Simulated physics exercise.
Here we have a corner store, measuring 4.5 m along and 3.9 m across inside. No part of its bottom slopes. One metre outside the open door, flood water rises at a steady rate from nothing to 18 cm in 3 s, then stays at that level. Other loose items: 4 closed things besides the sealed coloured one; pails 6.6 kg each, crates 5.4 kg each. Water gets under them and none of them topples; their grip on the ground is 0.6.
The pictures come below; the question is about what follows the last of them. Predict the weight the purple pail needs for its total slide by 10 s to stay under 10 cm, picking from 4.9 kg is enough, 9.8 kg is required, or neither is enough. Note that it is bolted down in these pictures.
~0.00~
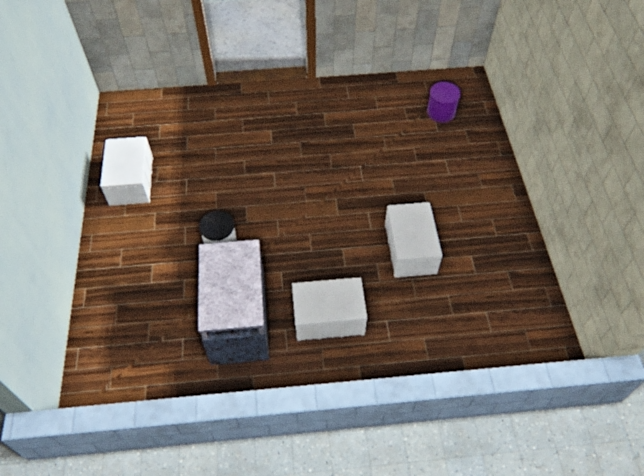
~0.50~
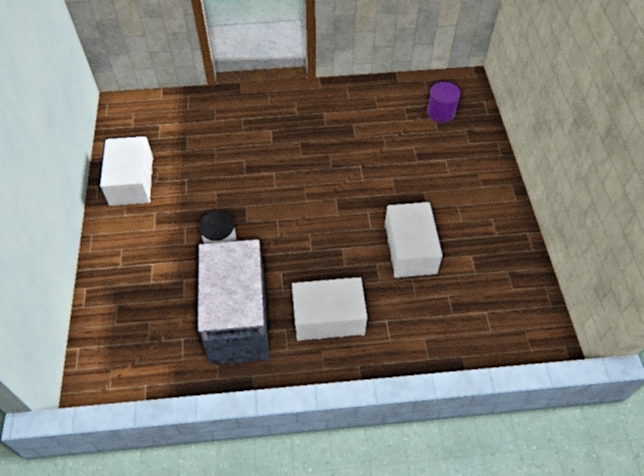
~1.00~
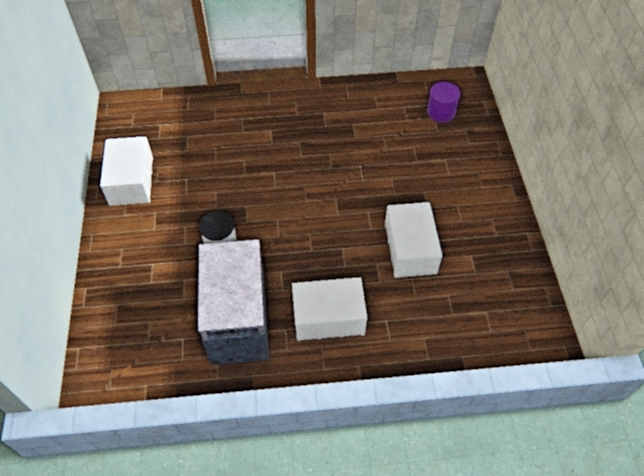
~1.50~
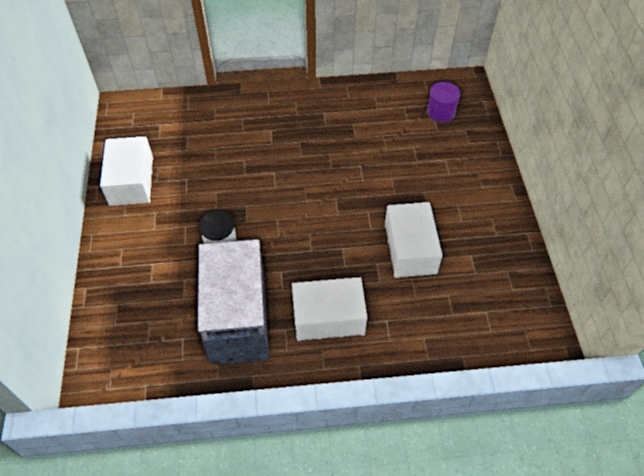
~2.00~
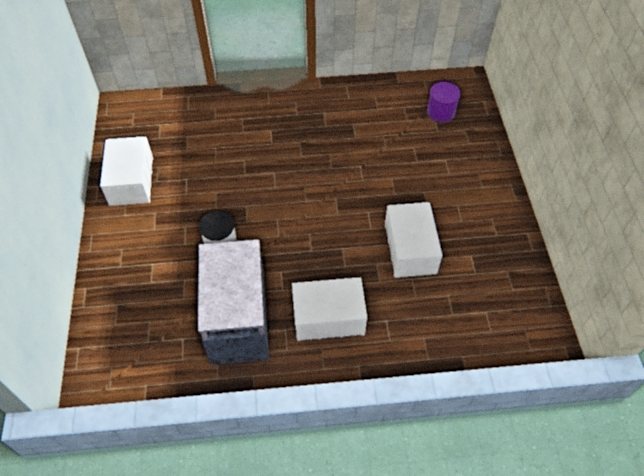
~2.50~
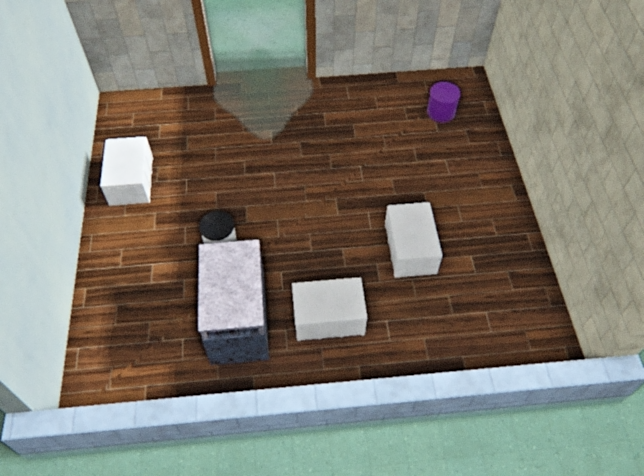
Prediction: 4.9 kg is enough.
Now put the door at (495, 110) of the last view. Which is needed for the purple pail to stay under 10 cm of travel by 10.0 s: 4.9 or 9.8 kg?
Moved there, neither choice works.
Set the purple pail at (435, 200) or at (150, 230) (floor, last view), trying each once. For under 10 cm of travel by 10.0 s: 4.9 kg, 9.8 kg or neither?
Try by try, any option works; must use the heavier.
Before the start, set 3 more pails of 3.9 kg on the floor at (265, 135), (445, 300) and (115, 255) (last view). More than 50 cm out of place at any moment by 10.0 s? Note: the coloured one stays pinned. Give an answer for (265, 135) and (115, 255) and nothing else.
In that order: More, more.
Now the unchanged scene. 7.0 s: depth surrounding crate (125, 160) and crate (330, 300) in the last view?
Around 4 cm and 7 cm.
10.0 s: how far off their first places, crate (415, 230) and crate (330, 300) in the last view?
The first is 100 cm from its start, the second 140 cm.
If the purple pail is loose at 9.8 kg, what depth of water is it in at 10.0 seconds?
Something like 1 centimetres.
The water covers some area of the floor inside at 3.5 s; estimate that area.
Flooded: Near 3.5 m2.
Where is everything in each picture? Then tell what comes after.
In the first frame, the purple pail at (445, 92), on the bottom; water covers 0.0 m2; 0 of 5 have shifted.
In the second frame, the purple pail at (445, 92) rests on the ground; water covers 0.0 m2; 0 of 5 have shifted.
In the third frame, the purple pail at (445, 92), on the bottom; 0.0 m2 under water; 0 of 5 have shifted.
In the fourth frame, the purple pail at (445, 92) rests on the ground; water covers 0.0 m2; 0 of 5 have shifted.
In the fifth frame, the purple pail at (445, 92) rests on the ground; water covers 0.1 m2; 0 of 5 have shifted.
In the sixth frame, the purple pail at (445, 92) rests on the ground; water covers 0.6 m2; 0 of 5 have shifted.
After 3.5 s the purple pail would be 0 cm from its start with 4.9 kg and 0 cm from its start with 9.8 kg; 0 cm of water round it then.
After 4.5 s the purple pail would be 0 cm from its start with 4.9 kg and 0 cm from its start with 9.8 kg; 0 cm of water round it then.
After 7.0 s the purple pail would be 0 cm from its start with 4.9 kg and 0 cm from its start with 9.8 kg; 0 cm of water round it then.
After 10.0 s the purple pail would be 0 cm from its start with 4.9 kg and 0 cm from its start with 9.8 kg; 1 cm of water round it then.
